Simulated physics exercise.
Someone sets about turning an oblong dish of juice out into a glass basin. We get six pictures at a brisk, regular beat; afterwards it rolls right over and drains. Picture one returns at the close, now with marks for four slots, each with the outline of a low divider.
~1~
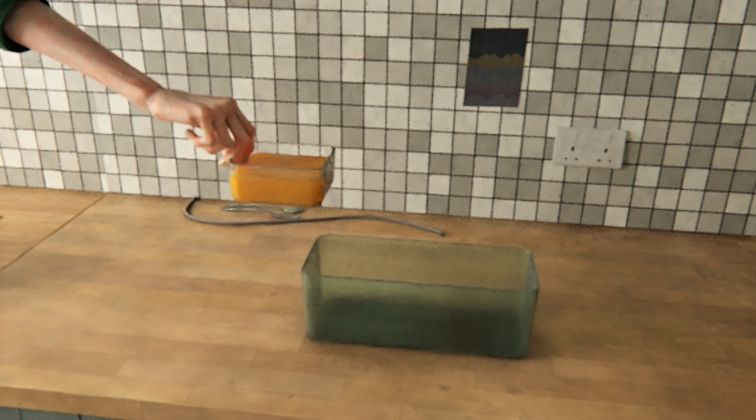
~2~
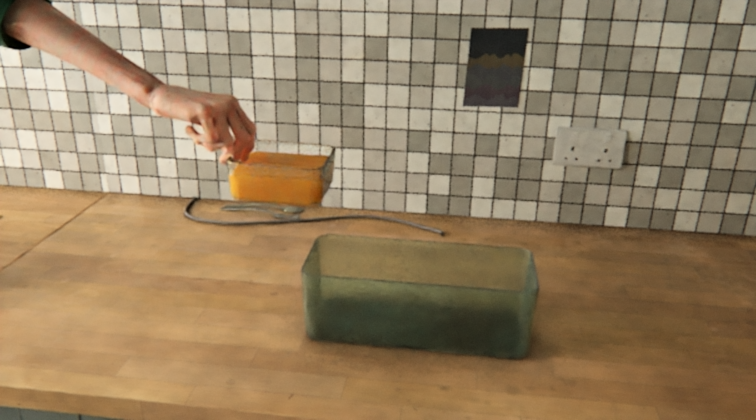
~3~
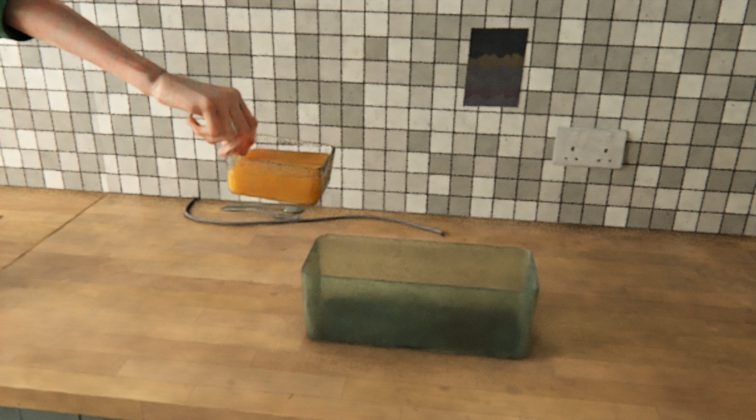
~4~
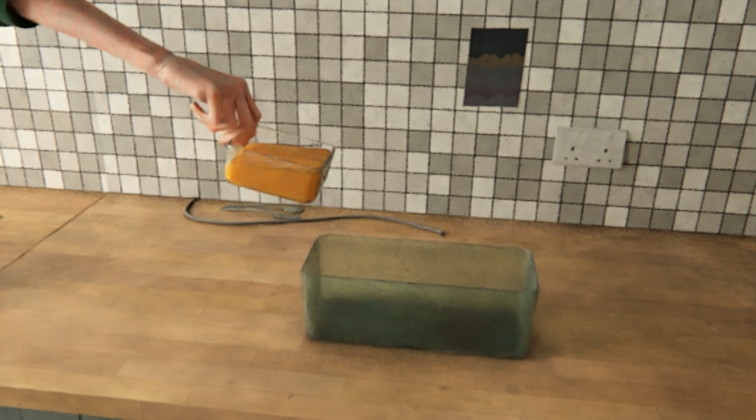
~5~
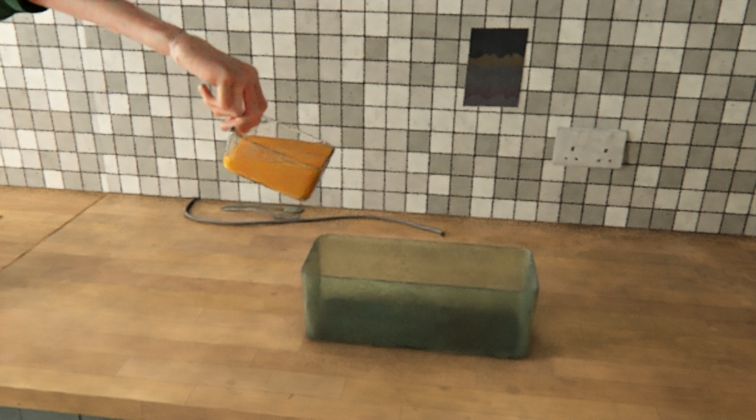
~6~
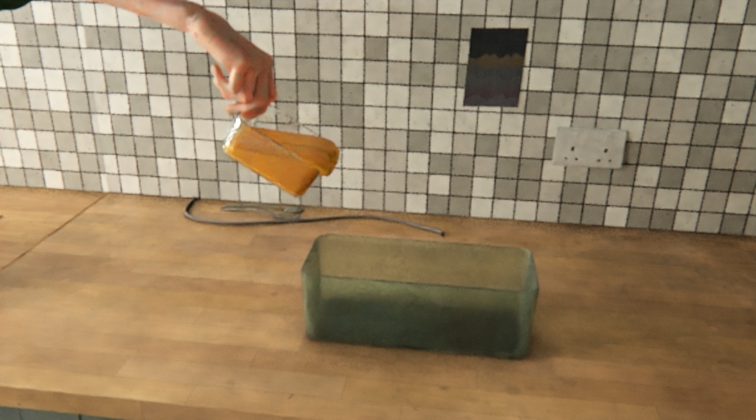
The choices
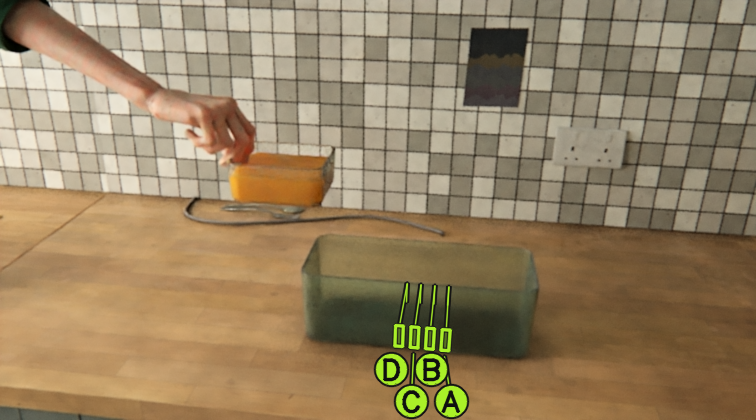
A hand reaching in from the left holds a small clear oblong dish of orange juice level above a wooden counter, behind a larger glass basin. The hand lifts and turns, tilting the dish down to the right, gently and then more steeply, until juice slips over its lower lip.
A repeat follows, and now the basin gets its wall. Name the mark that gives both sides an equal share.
D beats the others.
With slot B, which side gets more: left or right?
More ends on the left.
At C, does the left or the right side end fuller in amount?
The left one.
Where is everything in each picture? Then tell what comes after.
Upright, lip at (328, 157); basin from (306, 335) to (528, 355); nothing has left yet.
Upright, lip at (328, 157); nothing has left yet.
Tipped about 5°, lip at (328, 157); nothing has left yet.
Tipped about 12°, lip at (328, 157); nothing has left yet.
Tipped about 21°, lip at (328, 157); juice is over the lip, down to (328, 157).
Tipped about 31°, lip at (328, 157); juice is over the lip, down to (331, 168).
On the marked copy, A at (444, 356); B at (428, 354); C at (413, 353); D at (398, 352).
With A, about 85 % ends left of the wall and 11 % right of it; 4 % is lost outside.
With B, about 88 % ends left of the wall and 9 % right of it; 4 % is lost outside.
With C, about 79 % ends left of the wall and 17 % right of it; 4 % is lost outside.
With D, about 48 % ends left of the wall and 48 % right of it; 4 % is lost outside.
